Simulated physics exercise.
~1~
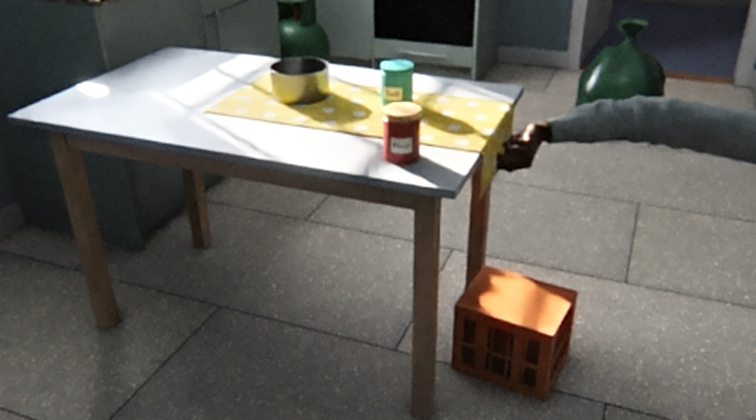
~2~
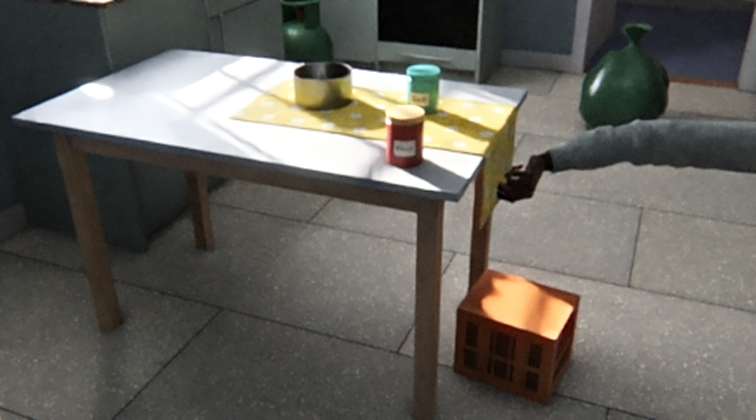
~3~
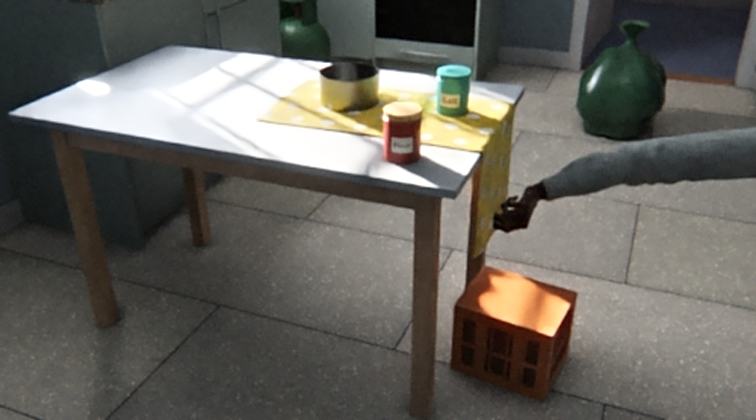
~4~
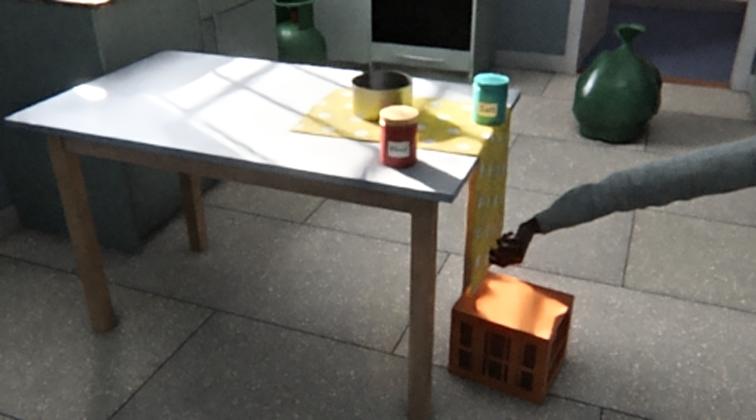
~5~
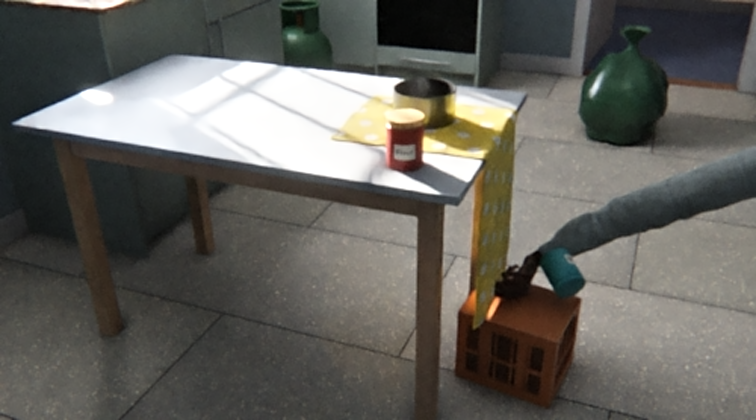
A yellow patterned runner lies across the right end of a white-topped table in a sunlit kitchen with grey floor tiles, seen from slightly above. On it stand a pot and a turquoise jar, with a red jar near the front edge, an orange crate on the floor below and a green sack behind. From the right, a grey-sleeved arm slowly pulls the hanging end downward, carrying the pot and turquoise jar rightward. The turquoise jar reaches the edge and drops off, tipped over beside the hand above the crate. The cloth's end reaches the crate, while the pot and red jar remain on the table.
